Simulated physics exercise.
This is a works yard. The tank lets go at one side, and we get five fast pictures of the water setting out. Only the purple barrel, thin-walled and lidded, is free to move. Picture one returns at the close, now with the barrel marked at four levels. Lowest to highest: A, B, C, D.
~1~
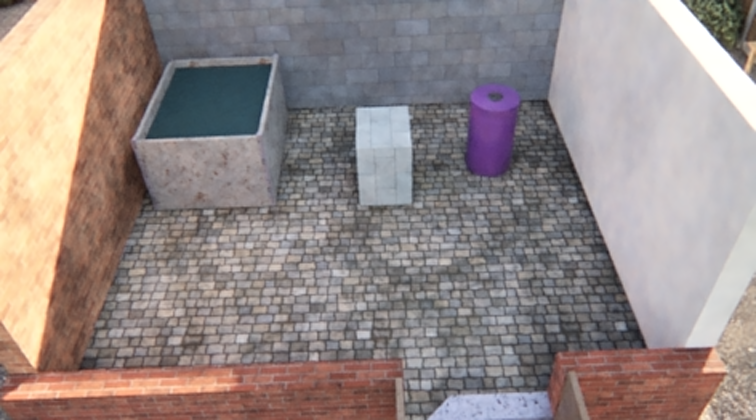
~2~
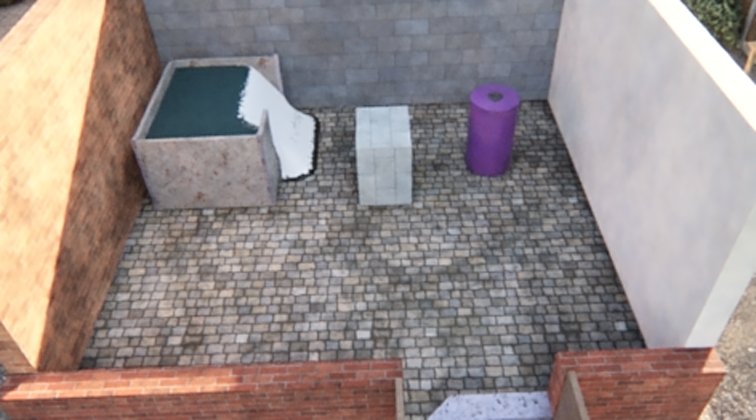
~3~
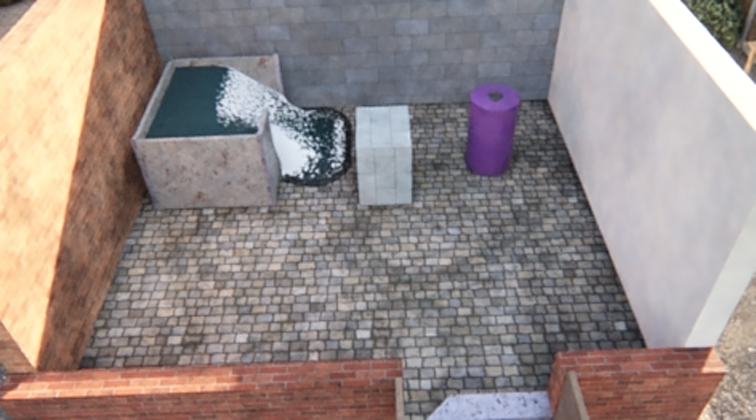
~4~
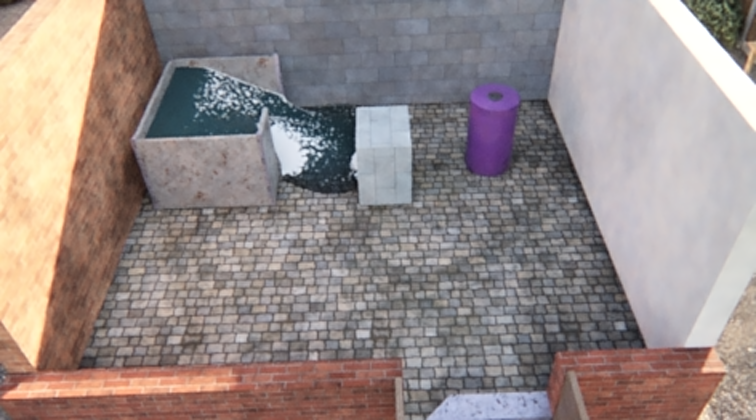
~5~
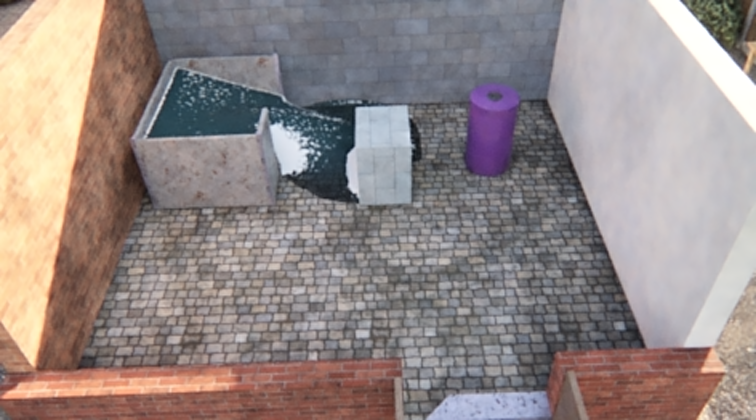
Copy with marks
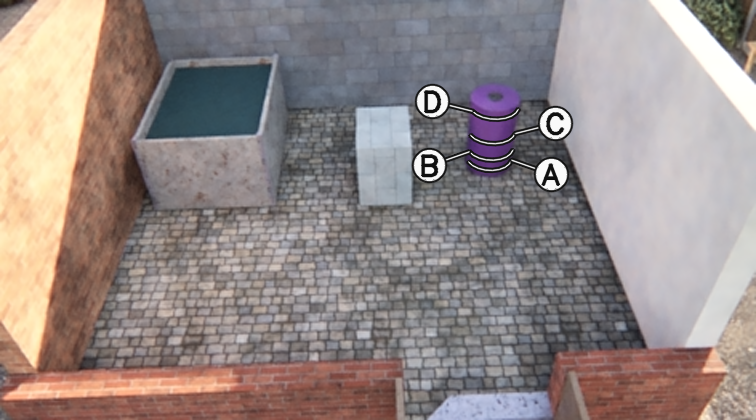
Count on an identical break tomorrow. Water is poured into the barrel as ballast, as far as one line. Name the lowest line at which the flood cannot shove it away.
C will do.
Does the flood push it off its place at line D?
No, not at all.
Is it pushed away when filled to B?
Yes, that goes wrong.
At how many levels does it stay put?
Two of the four.
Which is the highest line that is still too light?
Here it is line B.
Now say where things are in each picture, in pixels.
The first frame shows lid of the purple barrel at (494, 97); tank full, its middle at (213, 101); open gate at (479, 359).
In the second frame, 3 % of the ground wet, in view closest to the barrel at (307, 162).
In the third frame, 6 % of the ground wet, in view closest to the barrel at (322, 165).
In the fourth frame, 9 % of the ground wet, in view closest to the barrel at (322, 164).
The fifth frame shows lid of the purple barrel at (494, 97); water covers 12 % of the ground, mostly out of sight from here.
On the marked copy, A at (492, 170); B at (493, 160); C at (495, 143); D at (497, 119); from the bottom up A, B, C, D.
With A, it is pushed about 4 times its own width away.
With B, it is pushed about half its own width away.
With C, it does not move.
With D, it does not move.
